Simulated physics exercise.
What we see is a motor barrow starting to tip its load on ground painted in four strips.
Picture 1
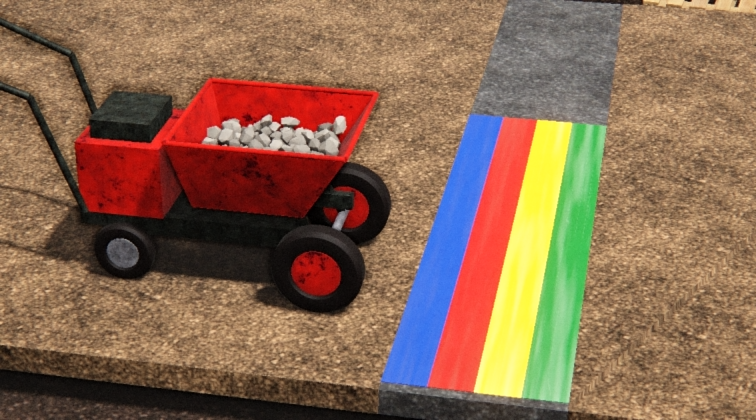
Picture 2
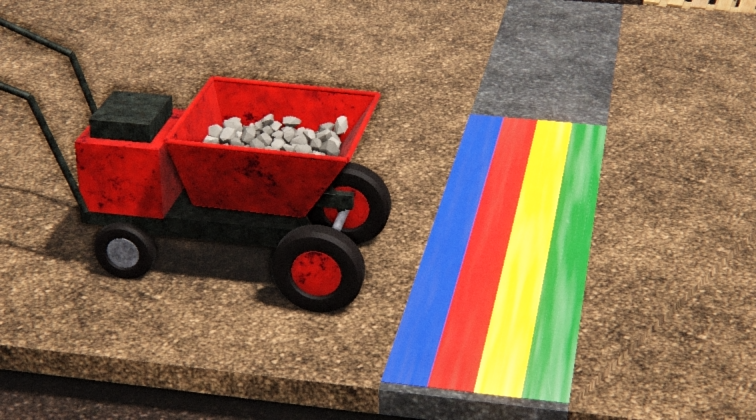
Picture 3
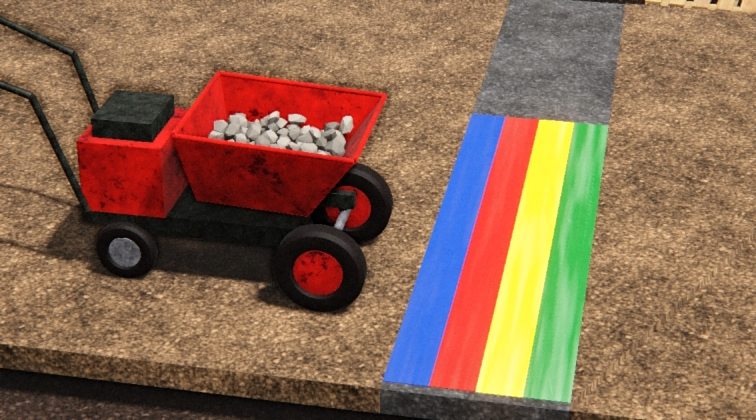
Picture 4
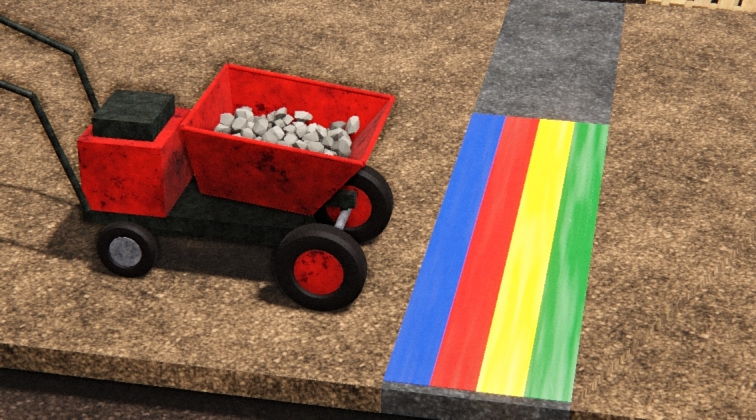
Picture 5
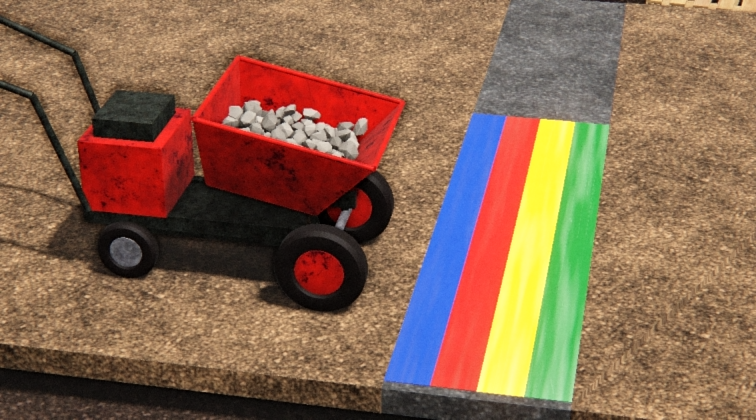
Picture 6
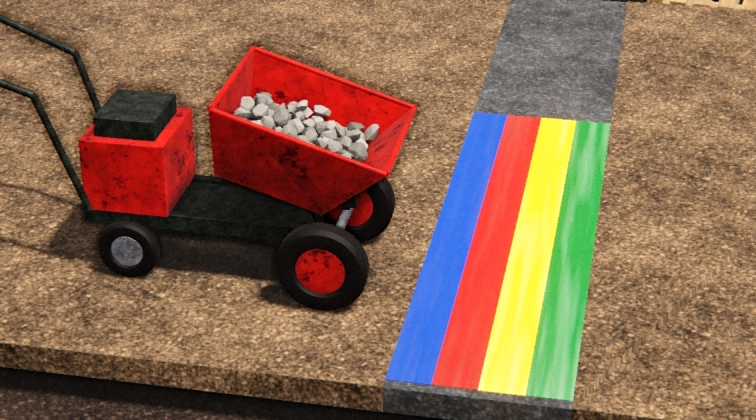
On brown, gritty ground beside blue, red, yellow and green strips, a red motor barrow stood still, then its skip of grey stones gradually tilted forward to the right, the stones still inside.
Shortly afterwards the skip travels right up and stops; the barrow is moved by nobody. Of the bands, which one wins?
The red band wins.
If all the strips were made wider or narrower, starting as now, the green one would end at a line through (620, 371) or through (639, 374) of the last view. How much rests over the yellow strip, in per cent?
20 per cent, then 10 per cent, roughly.
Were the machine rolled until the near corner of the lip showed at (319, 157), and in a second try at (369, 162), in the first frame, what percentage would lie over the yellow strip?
First some 10, then 30 per cent.
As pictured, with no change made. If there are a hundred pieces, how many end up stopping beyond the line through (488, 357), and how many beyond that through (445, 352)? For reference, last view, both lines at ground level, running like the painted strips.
I'd say about 40 and about 80 in a hundred.
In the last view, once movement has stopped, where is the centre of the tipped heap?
Roughly at pixel (498, 282).
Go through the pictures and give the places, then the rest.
Lip of the skip at (345, 160), level; top of the load at (276, 144), broken stones; blue strip at (415, 347); red strip at (460, 352); yellow strip at (505, 357); green strip at (551, 362), in the first picture.
Lip of the skip at (347, 160), level; top of the load at (278, 144), in the second picture.
Lip of the skip at (354, 162), tipped barely; top of the load at (283, 142), in the third picture.
Lip of the skip at (363, 164), tipped a little; top of the load at (269, 142), in the fourth picture.
Lip of the skip at (373, 169), tipped a little; top of the load at (270, 141), in the fifth picture.
Lip of the skip at (386, 175), tipped clearly; top of the load at (267, 125); blue strip at (419, 345); red strip at (464, 350); yellow strip at (510, 355); green strip at (555, 360), in the sixth picture.
Soon, skip tipped steeply; all in the skip.
A while on, skip tipped right over; nearly all in the skip; a stray few over the red strip; a stray few over the yellow strip.
Towards the end, skip tipped right over; about half in the skip; about a quarter over the red strip; about a quarter over the yellow strip; a small part over the green strip; a stray few off the paint.
Finally, skip tipped right over; a small part in the skip; a small part over the blue strip; about a third over the red strip; about a quarter over the yellow strip; a small part over the green strip; a small part off the paint.
